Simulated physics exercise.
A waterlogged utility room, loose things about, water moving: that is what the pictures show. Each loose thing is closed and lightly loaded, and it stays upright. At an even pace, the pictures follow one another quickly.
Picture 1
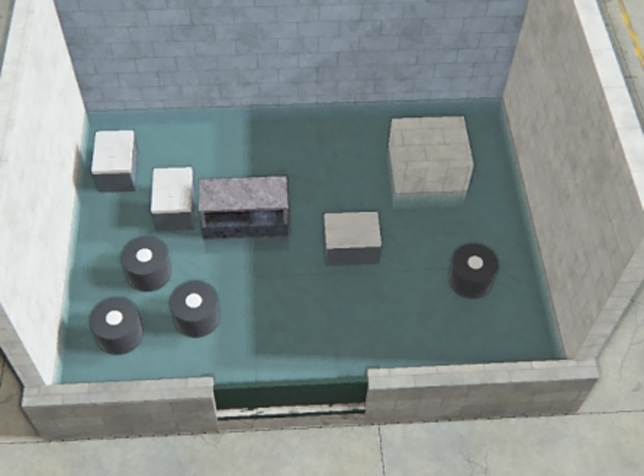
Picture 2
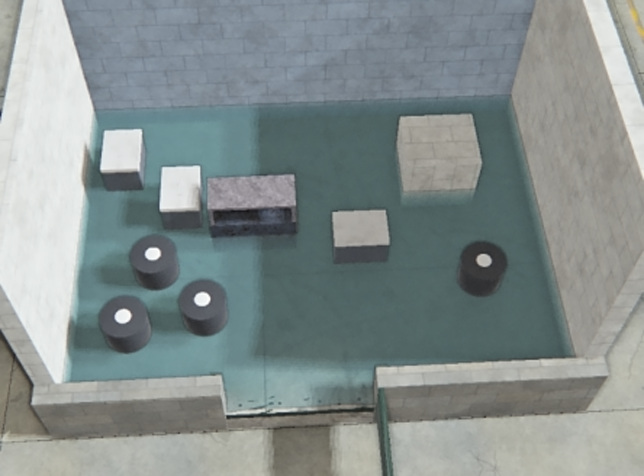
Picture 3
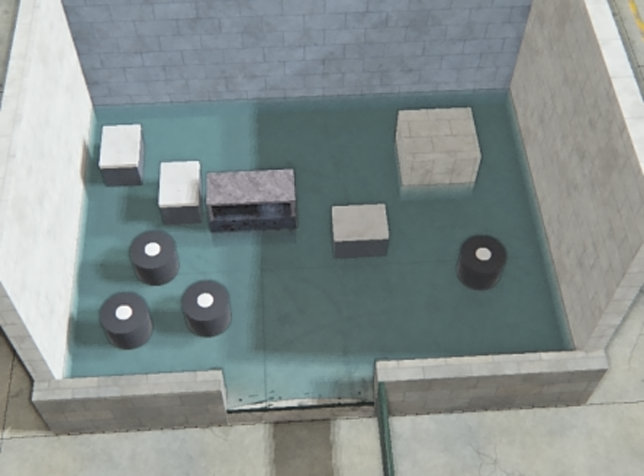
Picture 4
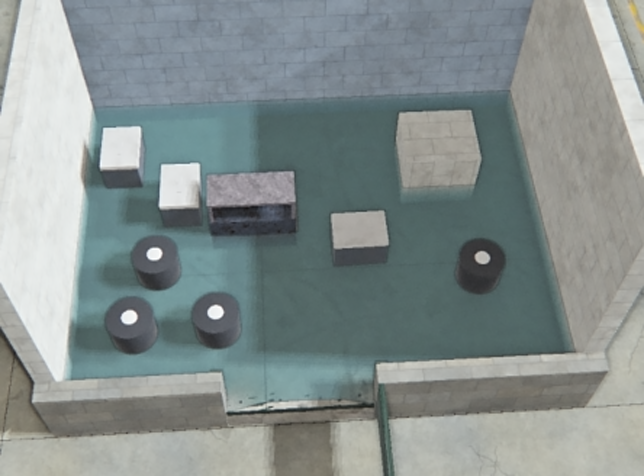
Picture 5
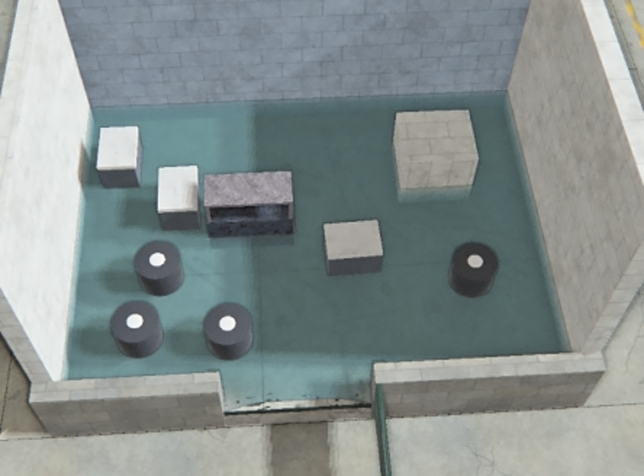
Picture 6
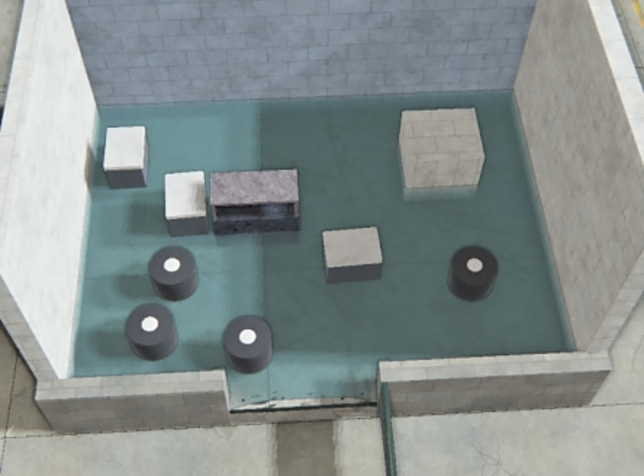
Flooded utility room with its gate swinging open, dark round tubs drifting slowly toward the front opening as pale boxes barely shift.
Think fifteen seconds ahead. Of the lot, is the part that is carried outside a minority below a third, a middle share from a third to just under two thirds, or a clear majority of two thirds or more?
Two thirds and up.
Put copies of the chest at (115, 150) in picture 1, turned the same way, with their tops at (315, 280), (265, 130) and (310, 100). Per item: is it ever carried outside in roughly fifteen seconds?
The three, in sequence: Departs, remains behind and remains behind.
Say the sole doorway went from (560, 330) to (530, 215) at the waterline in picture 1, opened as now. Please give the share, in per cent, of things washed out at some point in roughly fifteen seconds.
I'd put it near 30 percent.
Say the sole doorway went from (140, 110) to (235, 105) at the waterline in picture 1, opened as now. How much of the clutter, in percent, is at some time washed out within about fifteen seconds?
Estimate: Close to 60 %.
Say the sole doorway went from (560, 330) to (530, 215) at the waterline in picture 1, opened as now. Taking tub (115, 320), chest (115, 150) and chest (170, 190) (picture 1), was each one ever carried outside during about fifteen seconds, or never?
Note - 1: Retained; 2: Retained; 3: Retained.
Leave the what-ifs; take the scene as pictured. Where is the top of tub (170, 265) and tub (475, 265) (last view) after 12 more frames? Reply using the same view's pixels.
Near pixel (286, 341) and pixel (402, 322).
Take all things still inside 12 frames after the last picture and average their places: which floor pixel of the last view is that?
The average lies close to (263, 310).
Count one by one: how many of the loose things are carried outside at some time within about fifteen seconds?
I make it 6 of them.
A moment on, 1 of 7 are out; 6 afloat.
Next, 3 of 7 are out; 4 afloat.
Later, 6 of 7 are out; 1 afloat.
In the end, 6 of 7 are out; 1 afloat.
